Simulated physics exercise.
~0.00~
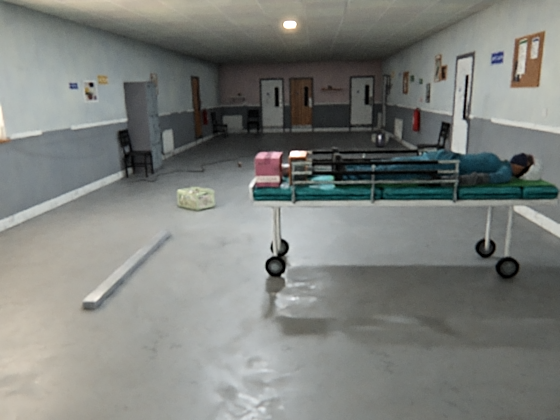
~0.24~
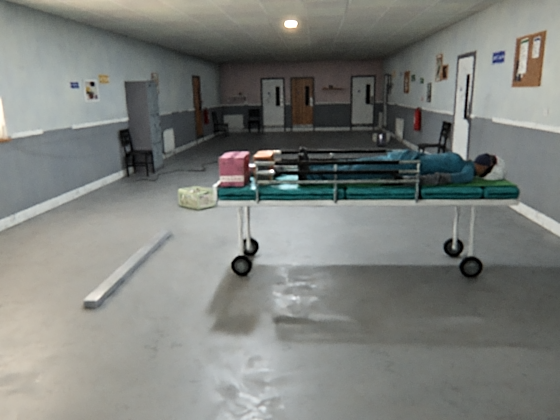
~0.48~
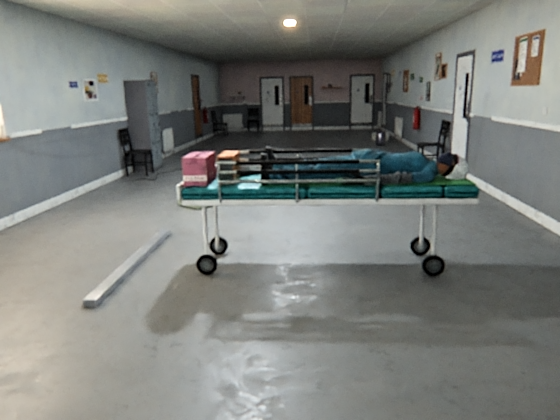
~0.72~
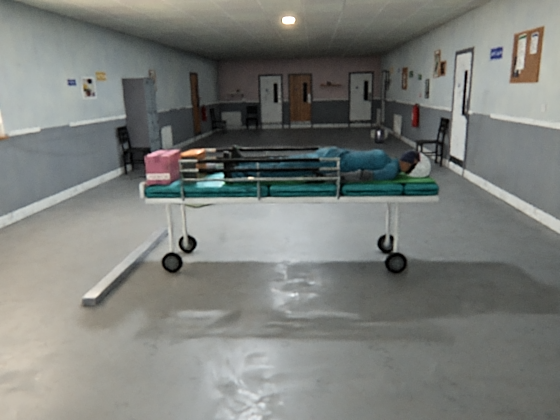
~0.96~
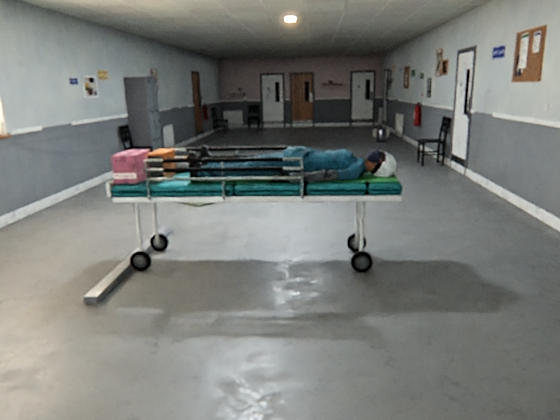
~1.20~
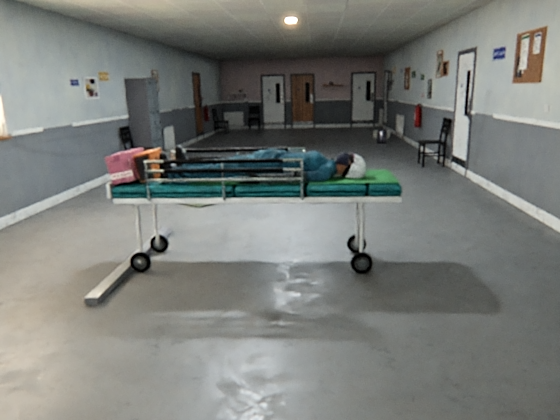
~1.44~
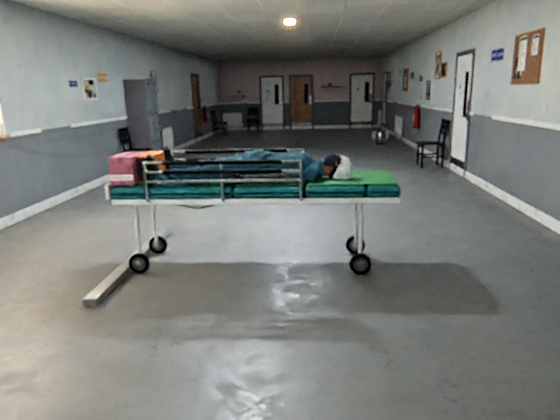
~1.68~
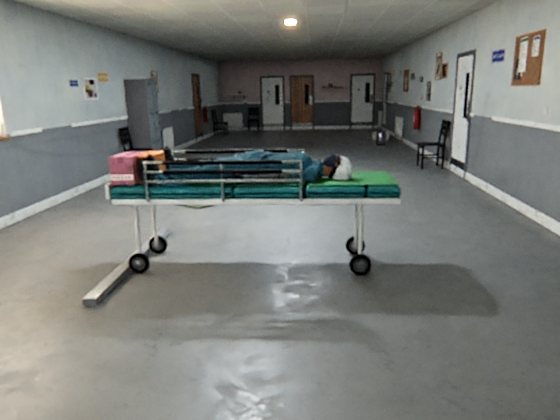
A trolley carrying a person rolls left, stops at a sill, and its load slides forward.
